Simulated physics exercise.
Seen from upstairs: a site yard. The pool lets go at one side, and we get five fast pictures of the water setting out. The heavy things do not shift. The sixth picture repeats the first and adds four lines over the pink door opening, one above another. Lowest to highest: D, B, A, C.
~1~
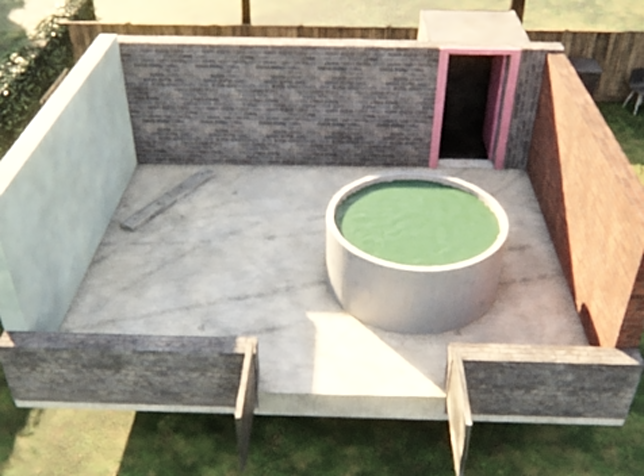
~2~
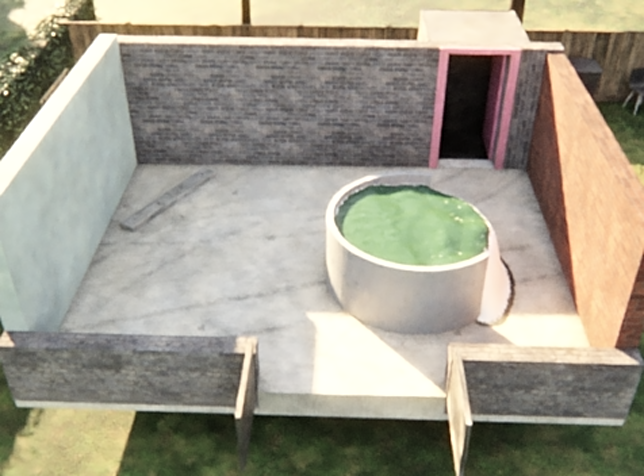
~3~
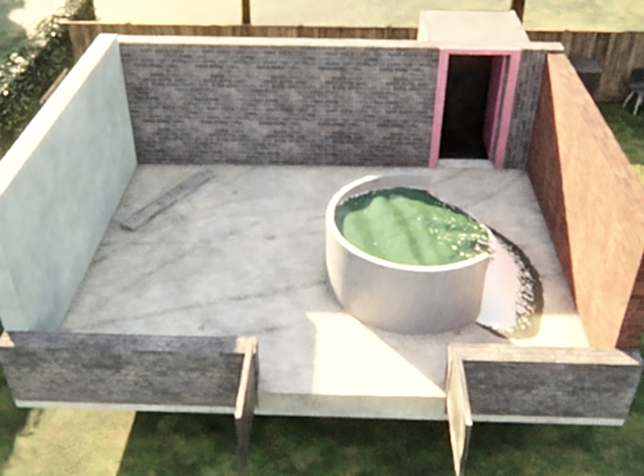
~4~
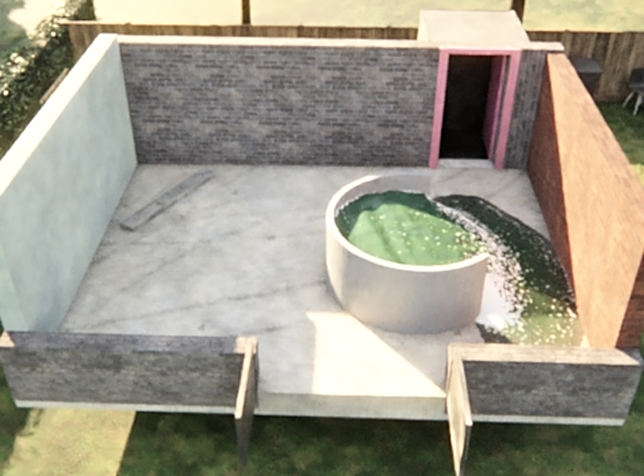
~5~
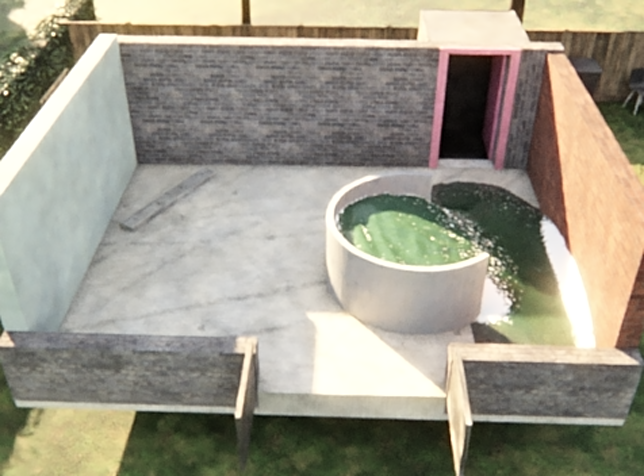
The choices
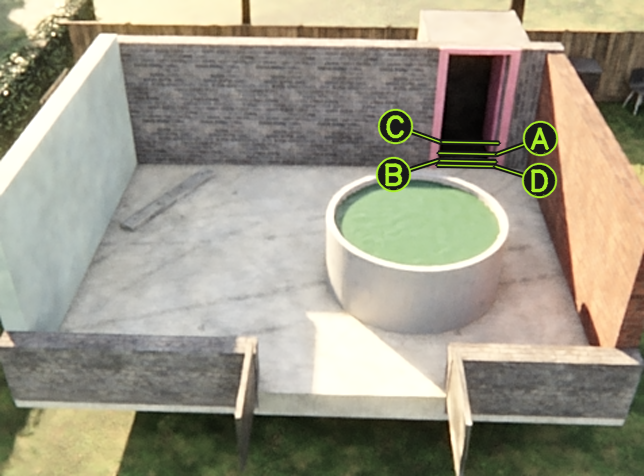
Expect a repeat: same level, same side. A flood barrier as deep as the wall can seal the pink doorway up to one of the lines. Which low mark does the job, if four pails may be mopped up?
That is mark C.
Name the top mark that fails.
A.
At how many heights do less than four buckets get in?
One of the four.
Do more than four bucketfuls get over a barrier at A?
Yes, that goes wrong.
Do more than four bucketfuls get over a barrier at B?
Yes, that goes wrong.
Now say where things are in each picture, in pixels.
Water in the pool at rest, its middle at (416, 222); foot of the pink doorway at (465, 168); open gate at (353, 337).
Water covers 2 % of the ground and shows as far out as (493, 312).
Water covers 7 % of the ground and shows as far out as (500, 325).
Water covers 14 % of the ground and shows as far out as (563, 325).
Water covers 20 % of the ground and shows as far out as (494, 191).
On the marked copy, A at (467, 153); B at (466, 161); C at (469, 142); D at (466, 165); from the bottom up D, B, A, C.
If A is chosen, about 9 bucketfuls get in.
If B is chosen, dozens of bucketfuls pour in.
If C is chosen, a bucket or two gets in.
If D is chosen, dozens of bucketfuls pour in.
